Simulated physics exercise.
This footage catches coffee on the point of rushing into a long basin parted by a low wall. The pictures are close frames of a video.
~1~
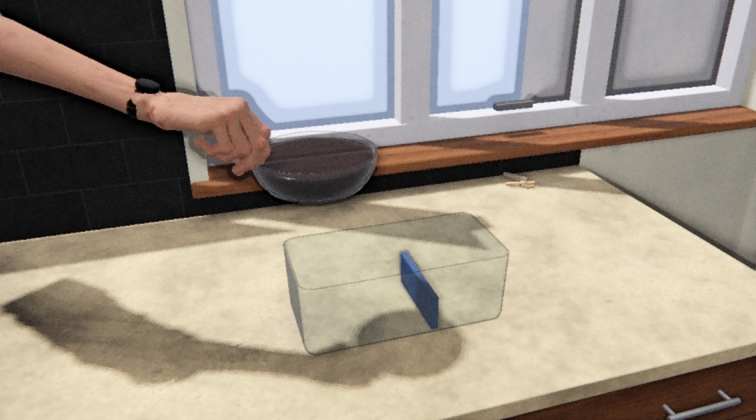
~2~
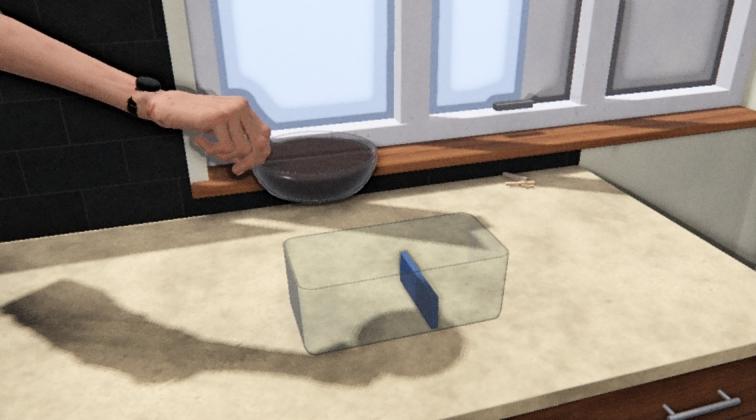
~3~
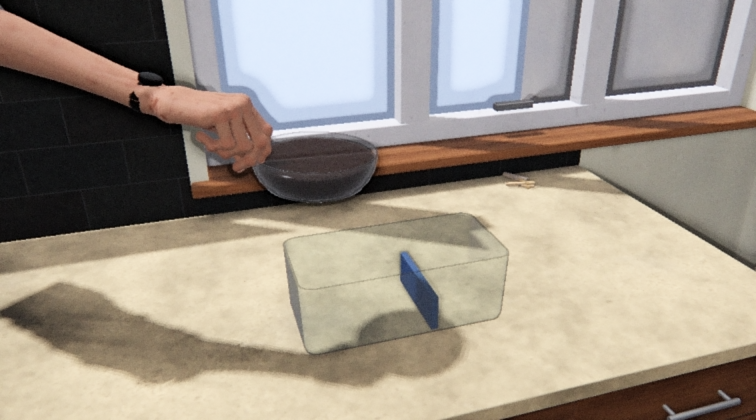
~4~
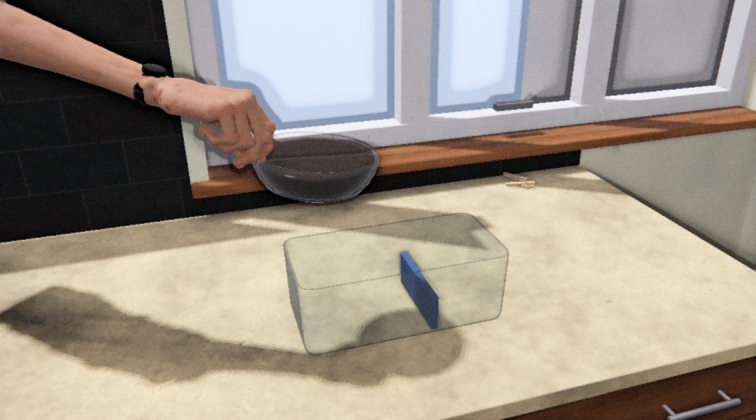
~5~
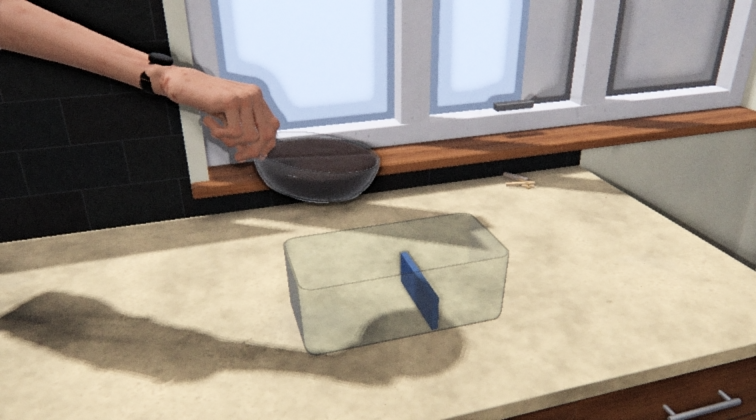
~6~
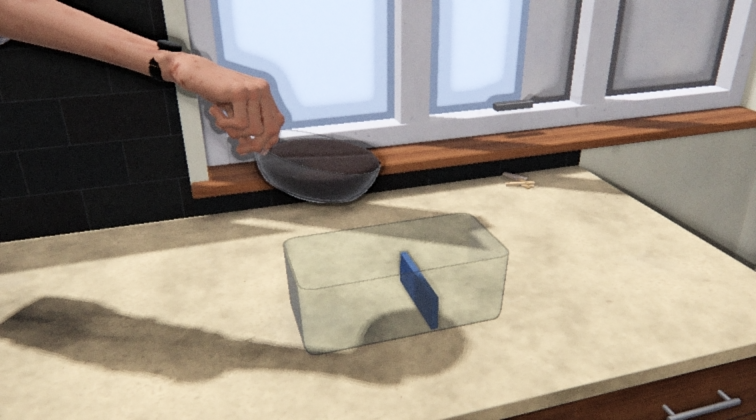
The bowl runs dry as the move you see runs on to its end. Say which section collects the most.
The bigger share just pools up in the left section, I think.
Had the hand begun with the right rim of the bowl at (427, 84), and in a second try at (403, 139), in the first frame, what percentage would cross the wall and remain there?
The first gives 70 %, the second 75 %.
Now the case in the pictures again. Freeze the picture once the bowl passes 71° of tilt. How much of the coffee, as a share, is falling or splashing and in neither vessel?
Around 40 percent.
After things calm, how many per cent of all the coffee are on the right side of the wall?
Roughly 40 percent of it.
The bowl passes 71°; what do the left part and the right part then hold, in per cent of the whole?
About 15 per cent on the left and 25 on the right.
A moment on, the tilt is 71° and 21 per cent is still to pour, 14 is left of the wall and 23 right of it.
Next, the tilt is 100° and 0 per cent is still to pour, 58 is left of the wall and 38 right of it.
Then the tilt is 103° and 0 per cent is still to pour, 60 is left of the wall and 38 right of it.
Later the tilt is 103° and 0 per cent is still to pour, 60 is left of the wall and 38 right of it.
In the end 60 per cent lies left of the wall, 38 right of it and 2 outside.
